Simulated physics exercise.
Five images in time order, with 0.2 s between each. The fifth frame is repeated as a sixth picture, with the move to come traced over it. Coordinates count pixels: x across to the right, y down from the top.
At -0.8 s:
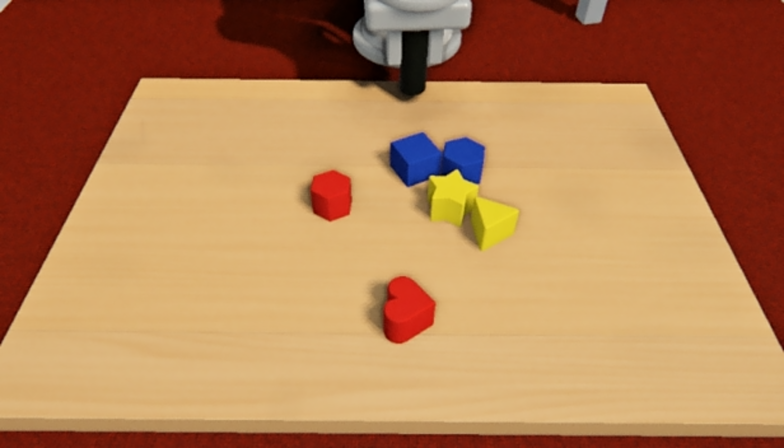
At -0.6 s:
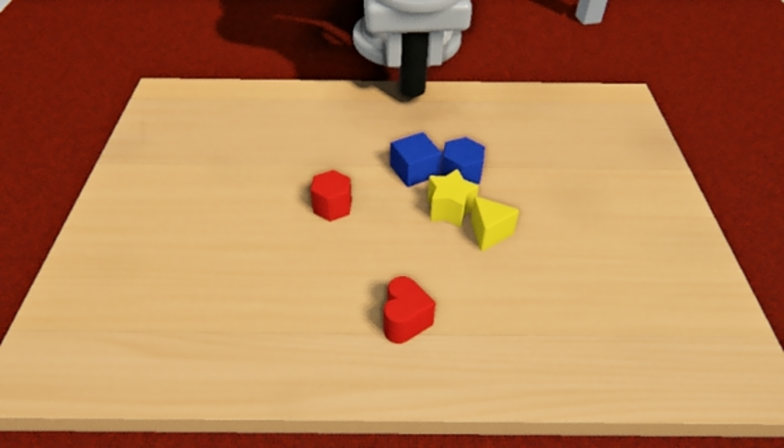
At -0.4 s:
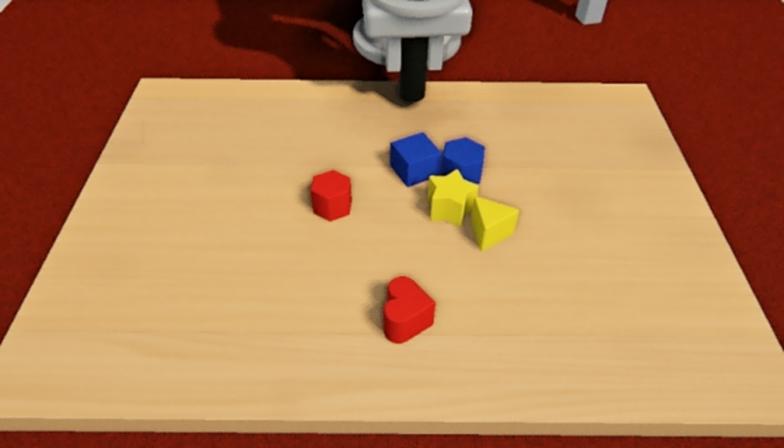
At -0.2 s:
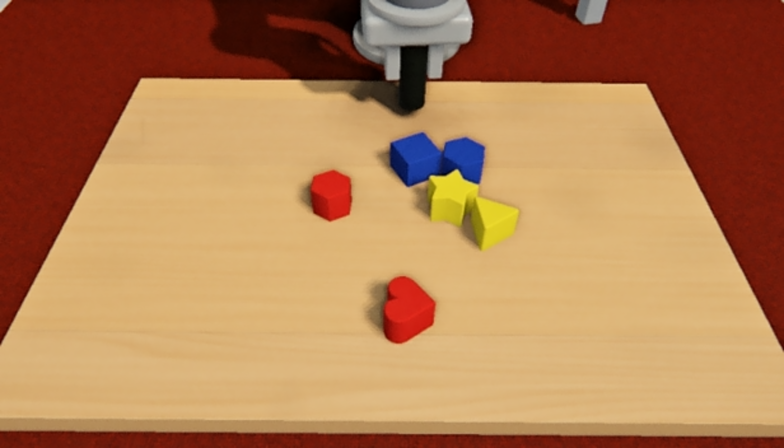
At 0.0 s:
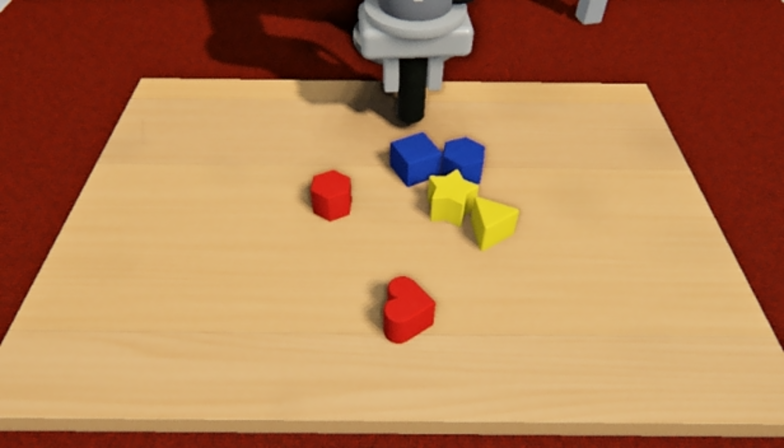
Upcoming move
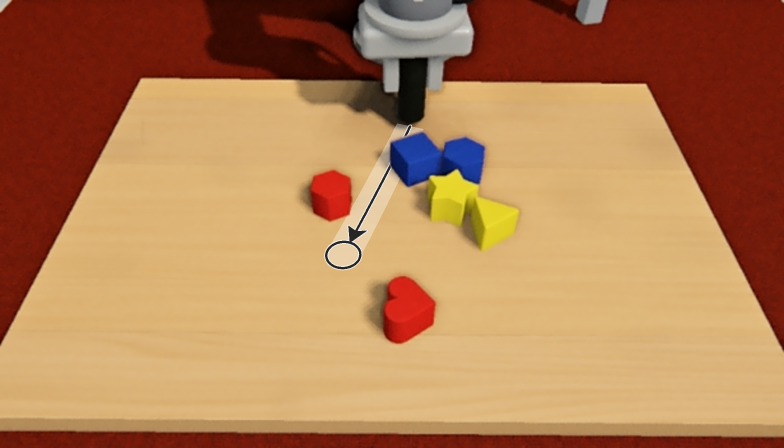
A robot arm's black rod moves slightly toward colored blocks that stay still on a wooden board.
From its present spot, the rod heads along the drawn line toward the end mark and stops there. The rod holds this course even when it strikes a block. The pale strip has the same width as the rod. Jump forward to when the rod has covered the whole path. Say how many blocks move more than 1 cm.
My guess is one.
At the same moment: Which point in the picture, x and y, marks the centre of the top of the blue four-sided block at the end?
Its top centre is at about (419, 161).
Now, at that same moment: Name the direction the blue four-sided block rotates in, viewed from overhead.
From above, the turn goes anticlockwise.
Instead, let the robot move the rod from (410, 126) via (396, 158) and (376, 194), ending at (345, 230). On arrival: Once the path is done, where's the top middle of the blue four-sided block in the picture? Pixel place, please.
The middle of its top is at (420, 164).
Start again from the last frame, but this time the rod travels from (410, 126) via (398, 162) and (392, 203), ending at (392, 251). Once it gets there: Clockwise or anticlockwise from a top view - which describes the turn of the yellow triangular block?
I'd predict that, seen from above, the yellow triangular block rotates clockwise.
Drawn move, straight from (410, 126) to (343, 255).
What follows on the original path. One third of the way, rod at (392, 153); blue four-sided block at (417, 156), turned 25° anticlockwise.
Two thirds of the way, rod at (369, 195); blue four-sided block at (419, 161), turned 40° anticlockwise; yellow star block at (456, 187).
At the end, rod at (342, 244); red hexagon still; blue four-sided block at (419, 161), turned 40° anticlockwise; yellow star block at (456, 187).
